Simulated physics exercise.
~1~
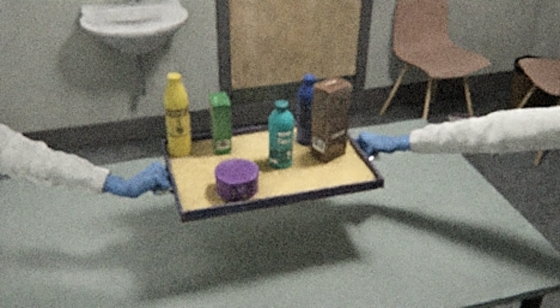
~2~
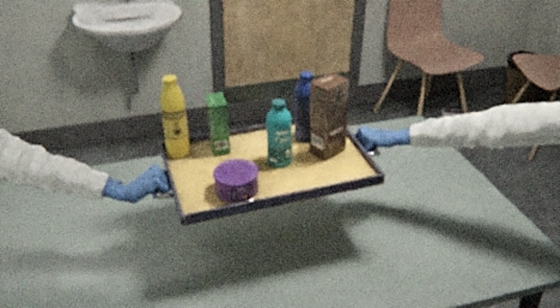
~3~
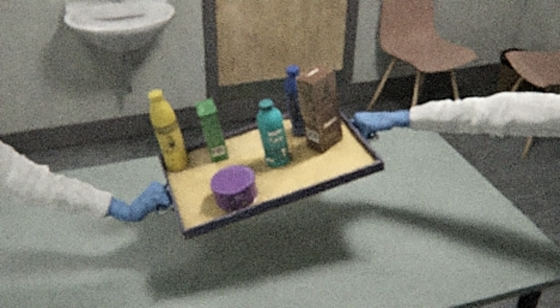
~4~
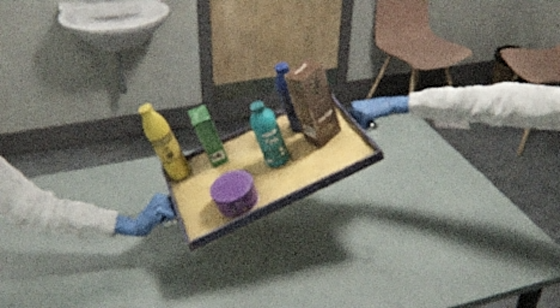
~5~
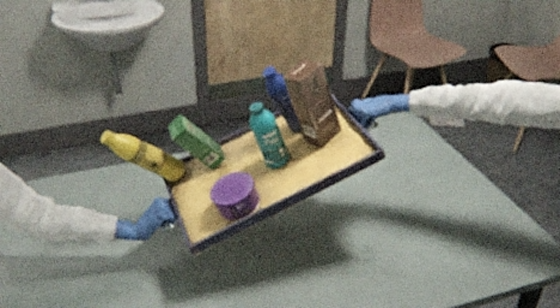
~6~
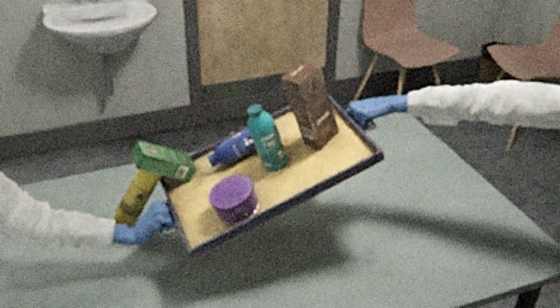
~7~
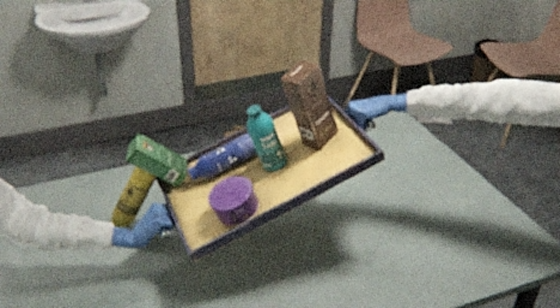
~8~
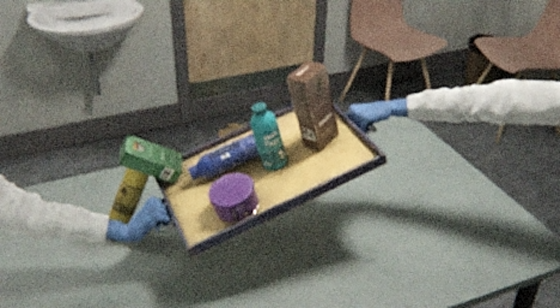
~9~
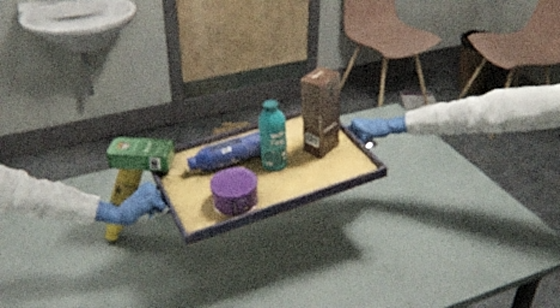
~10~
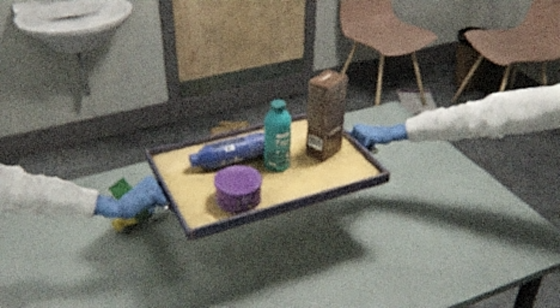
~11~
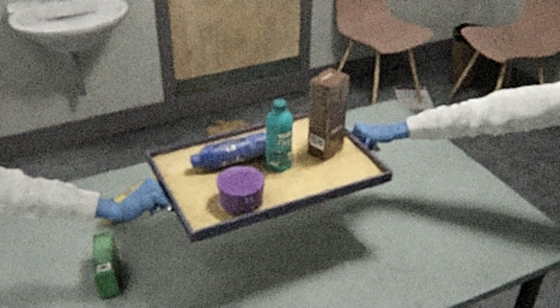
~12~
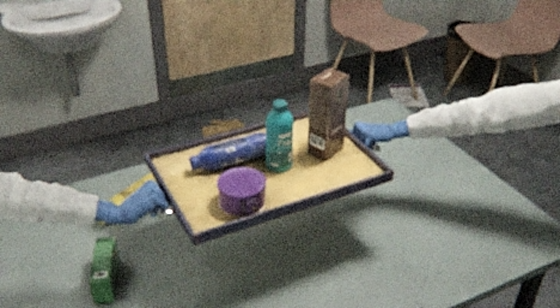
A tray held by two gloved hands tipped down to the left, sending the yellow bottle and then the green packet off that edge while the blue bottle toppled, before it was levelled with the turquoise bottle, brown carton and purple tub still in place.
